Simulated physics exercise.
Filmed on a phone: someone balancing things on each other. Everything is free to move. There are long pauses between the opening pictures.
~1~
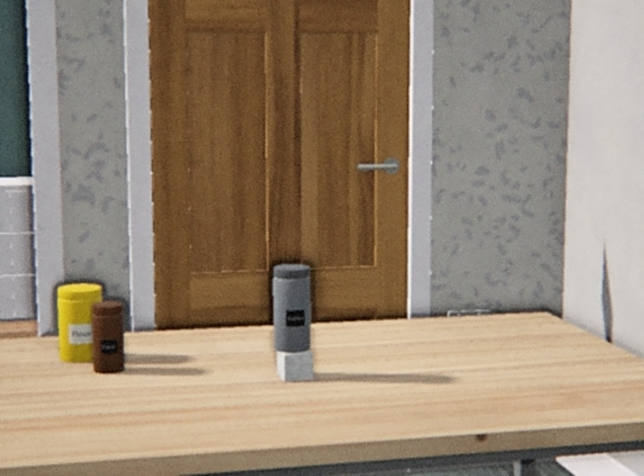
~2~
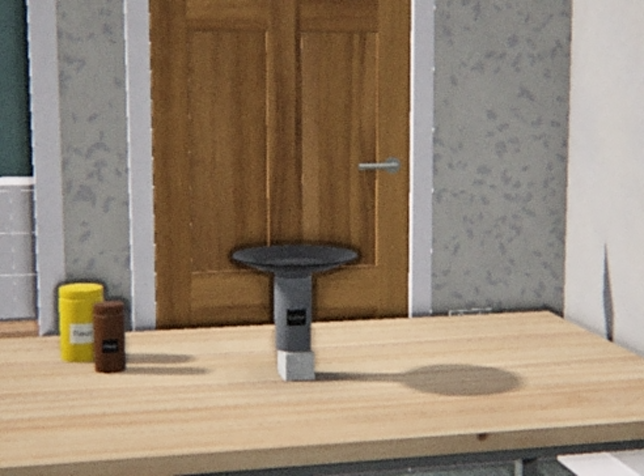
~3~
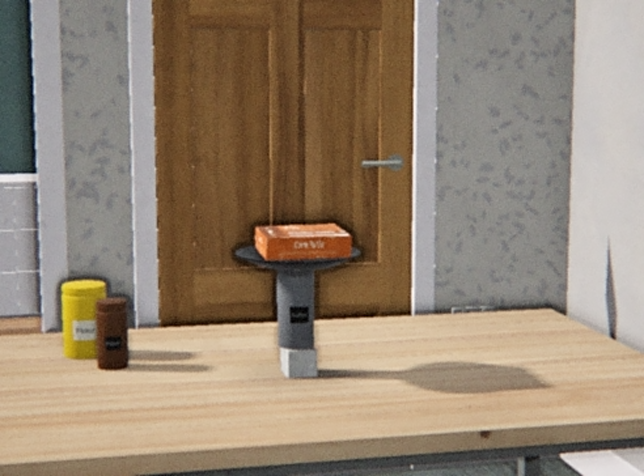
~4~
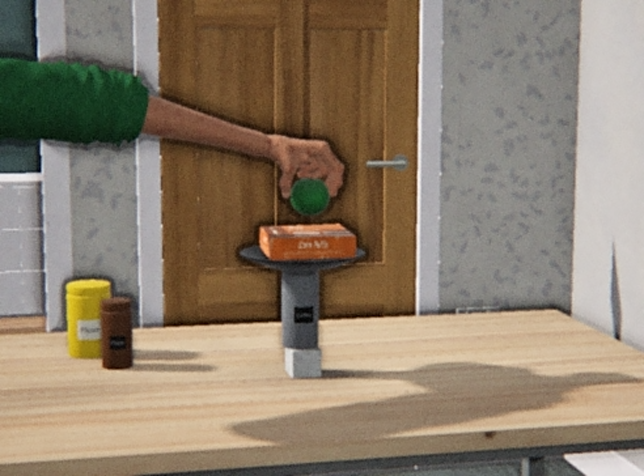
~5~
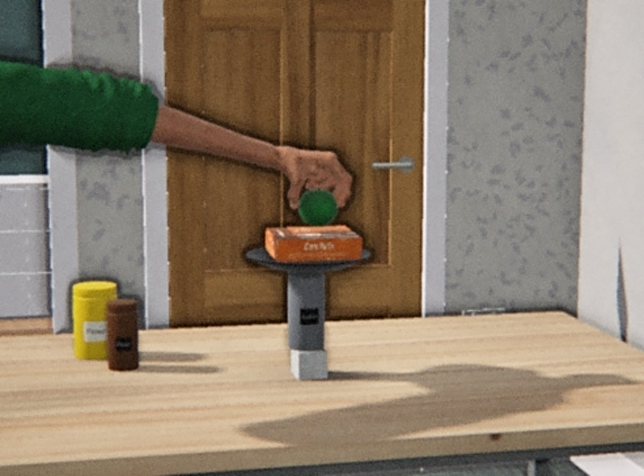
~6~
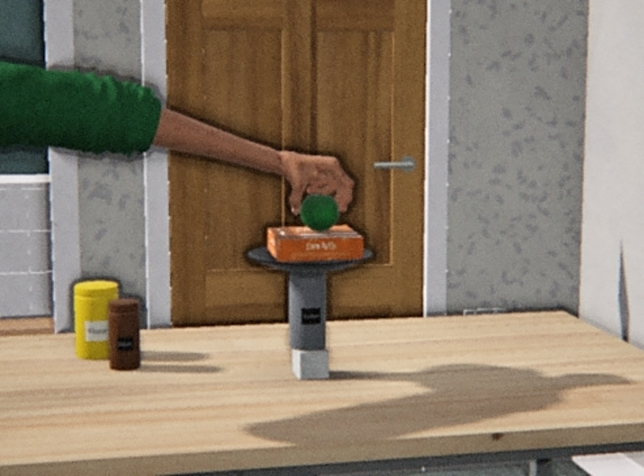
In a room with a wooden door and grey patterned walls, a light wooden table is seen from its front side, the view shifting slightly left late on. A yellow jar and a brown jar stand at left, and a grey canister rests on a small white block near the middle. A black plate, then an orange packet, appear stacked on the canister, and a green-sleeved arm from the left lowers a green apple onto the packet, still holding it.
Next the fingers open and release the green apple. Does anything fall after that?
Outcome: The pile stays up.
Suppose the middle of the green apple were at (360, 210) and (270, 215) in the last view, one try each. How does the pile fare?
First, it comes apart; second, it gives way.
Then, 0.20 s after the last picture, nothing has stirred.
Then, 0.40 s after the last picture, green apple resting near (320, 213).
At rest, all 7 in place. Seen from the same camera at the end, green apple near (320, 213). The pile holds.
